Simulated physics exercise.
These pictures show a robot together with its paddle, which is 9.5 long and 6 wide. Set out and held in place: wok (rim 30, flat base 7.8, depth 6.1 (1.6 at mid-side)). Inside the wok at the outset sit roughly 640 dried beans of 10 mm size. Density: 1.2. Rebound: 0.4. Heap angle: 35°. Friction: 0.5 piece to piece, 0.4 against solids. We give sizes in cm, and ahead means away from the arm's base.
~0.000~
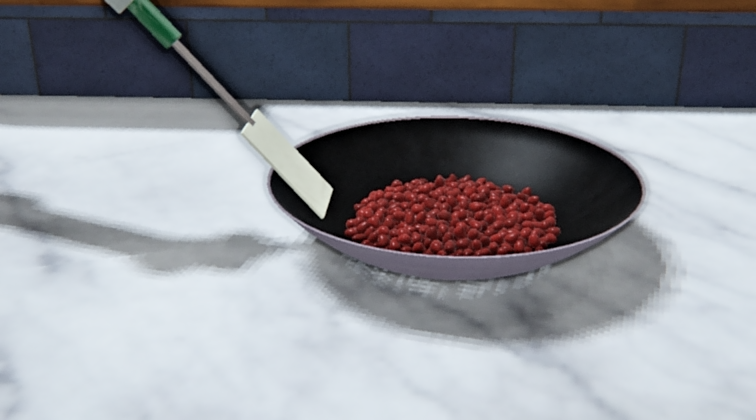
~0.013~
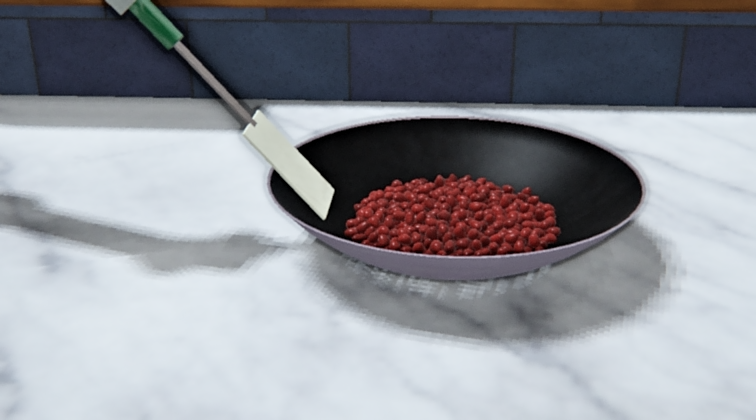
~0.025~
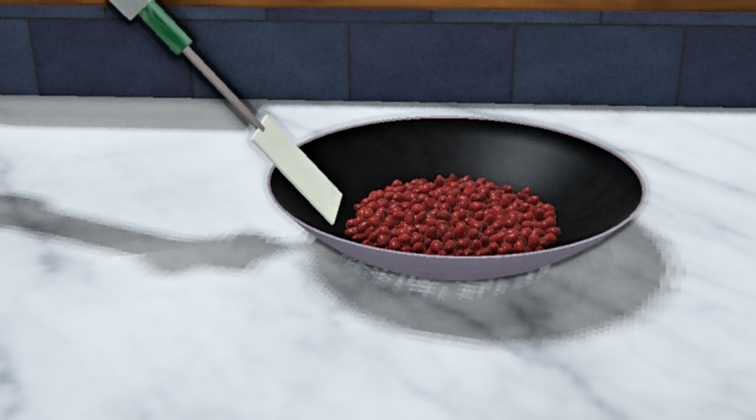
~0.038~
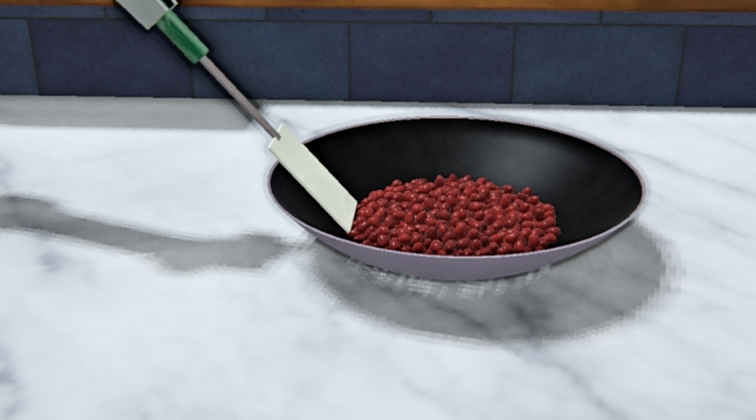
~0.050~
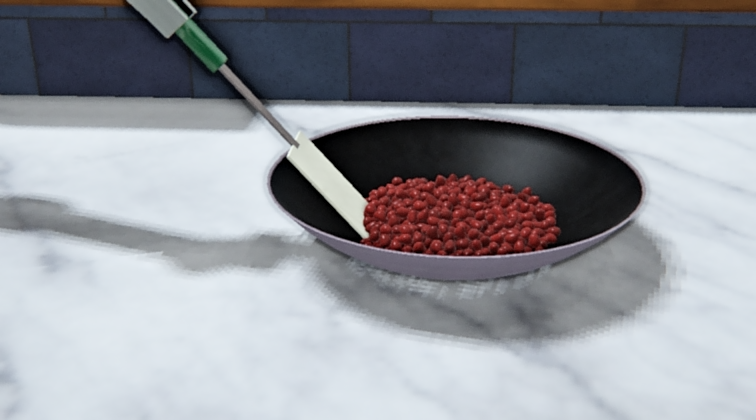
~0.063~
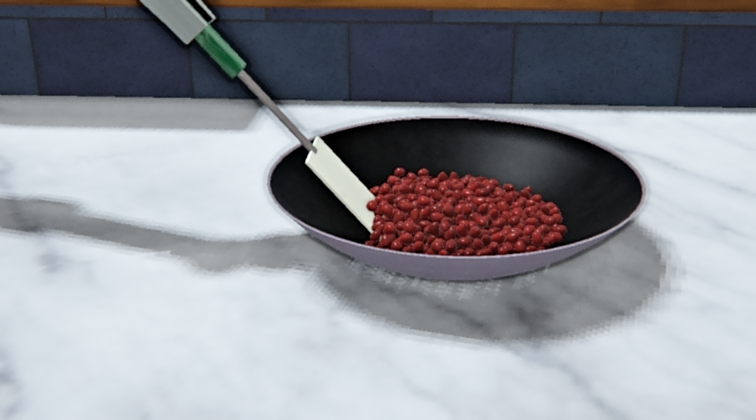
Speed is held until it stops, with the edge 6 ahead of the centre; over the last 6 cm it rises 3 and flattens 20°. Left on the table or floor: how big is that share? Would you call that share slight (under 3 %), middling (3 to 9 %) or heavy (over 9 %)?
It is middling.
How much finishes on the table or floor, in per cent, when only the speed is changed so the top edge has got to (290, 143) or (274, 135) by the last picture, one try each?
About 0 and 0 per cent.
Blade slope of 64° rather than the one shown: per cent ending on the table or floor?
That gives about 5 in a hundred.
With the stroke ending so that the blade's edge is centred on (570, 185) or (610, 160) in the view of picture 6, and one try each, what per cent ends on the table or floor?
I'd say some 30 per cent, then some 35 per cent.
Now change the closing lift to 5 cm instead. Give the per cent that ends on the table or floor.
I'd say close to 10 per cent.
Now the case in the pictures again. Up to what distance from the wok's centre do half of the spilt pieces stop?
28 cm.
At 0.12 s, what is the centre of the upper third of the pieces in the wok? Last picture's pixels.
It is centred at about (493, 201).
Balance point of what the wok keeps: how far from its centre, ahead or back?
It sits some 5.0 centimetres ahead of centre.
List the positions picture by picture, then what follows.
In the first frame, the paddle top edge at (249, 121), sloping 49°; upper third of the load around (455, 212), from x 350 to 555, top at y 180; 645 in the wok.
In the second frame, the paddle top edge at (251, 122), sloping 49°; upper third of the load around (455, 212), from x 350 to 555, top at y 180.
In the third frame, the paddle top edge at (259, 127), sloping 49°; upper third of the load around (455, 212), from x 350 to 555, top at y 180.
In the fourth frame, the paddle top edge at (275, 136), sloping 49°; upper third of the load around (455, 212), from x 355 to 555, top at y 180.
In the fifth frame, the paddle top edge at (294, 143), sloping 49°; upper third of the load around (449, 209), from x 365 to 555, top at y 180.
In the sixth frame, the paddle top edge at (312, 149), sloping 49°; upper third of the load around (451, 206), from x 365 to 560, top at y 170; 645 in the wok.
After 0.09 s, sloping 49°, highest piece 6 above the table; 645 in the wok.
After 0.12 s, sloping 43°, highest piece 7 above the table; 645 in the wok.
After 0.34 s, sloping 29°, highest piece 7 above the table; 608 in the wok, 15 on the table or floor, 22 on the blade or in flight.
After 1.39 s, sloping 29°, highest piece 6 above the table; 608 in the wok, 37 on the table or floor.
In the end, 608 in the wok, 37 on the table or floor. That is 6 % on the table or floor.
